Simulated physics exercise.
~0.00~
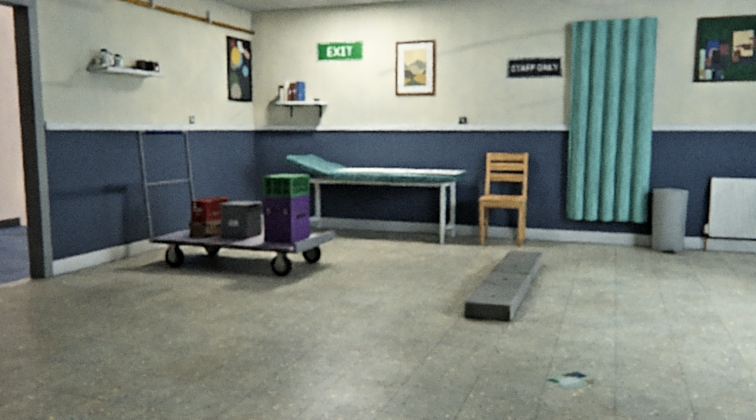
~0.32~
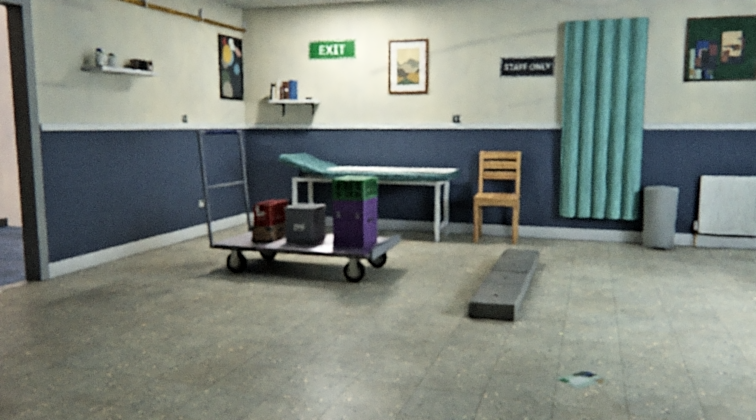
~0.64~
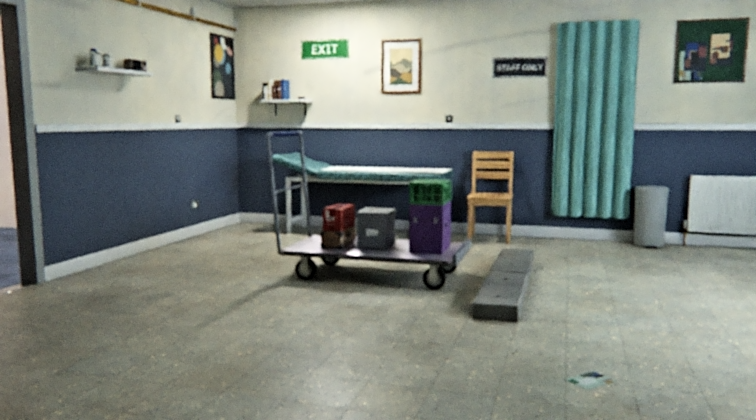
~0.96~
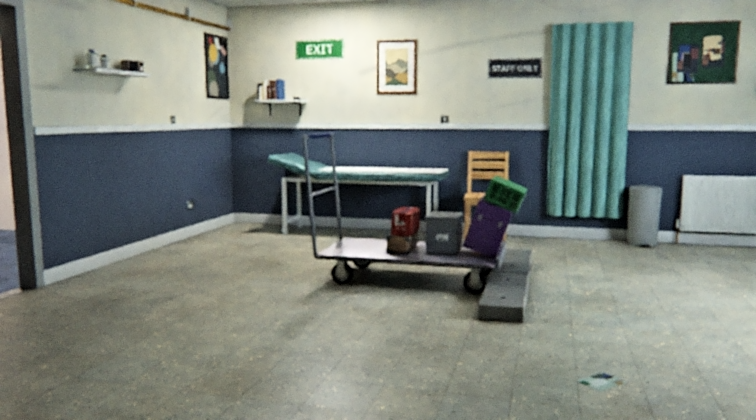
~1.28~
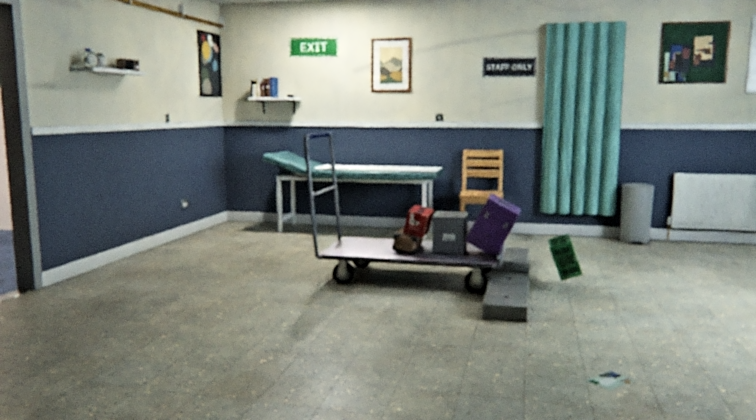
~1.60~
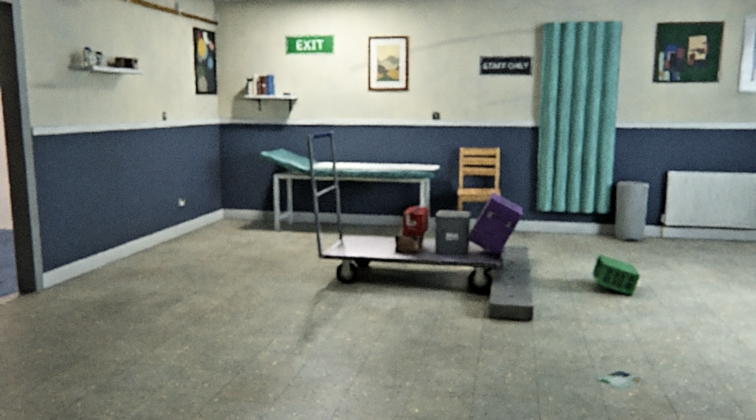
In a room with a treatment couch, a loaded platform trolley rolled right until it stopped at a low grey kerb; the green crate tumbled off onto the floor beyond, while the purple box stayed aboard, leaning, with the grey, red and brown pieces behind it.
